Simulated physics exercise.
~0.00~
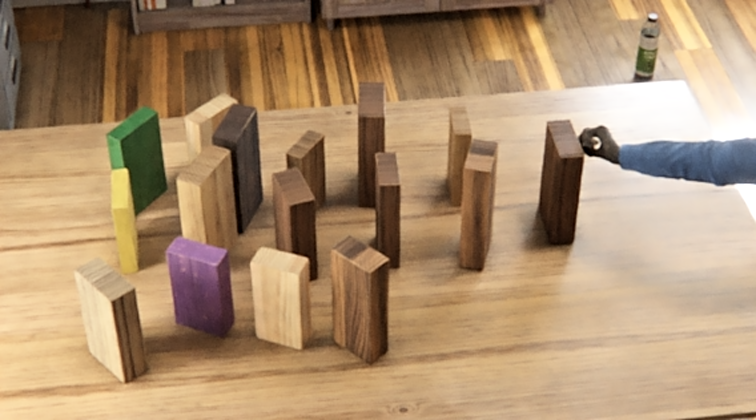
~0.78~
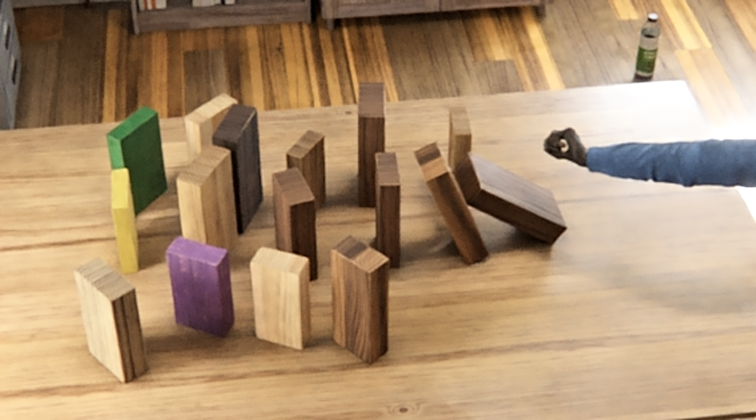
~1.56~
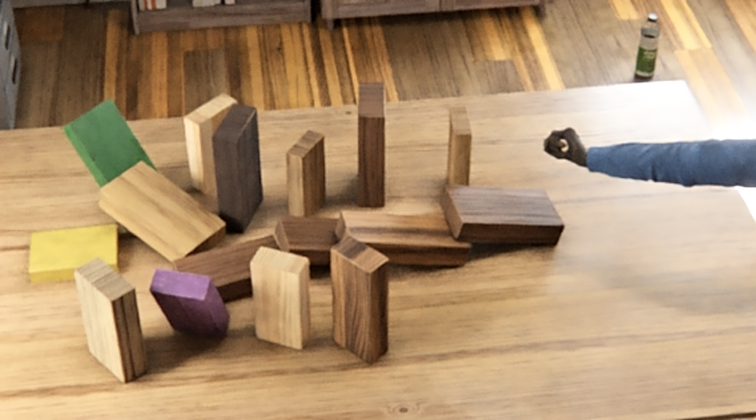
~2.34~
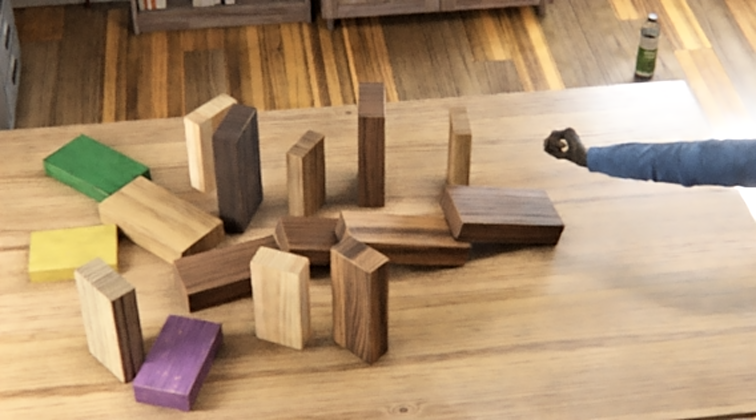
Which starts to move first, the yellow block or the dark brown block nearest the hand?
The dark brown block nearest the hand moves first, and it is already tipping left while the yellow block still stands upright.
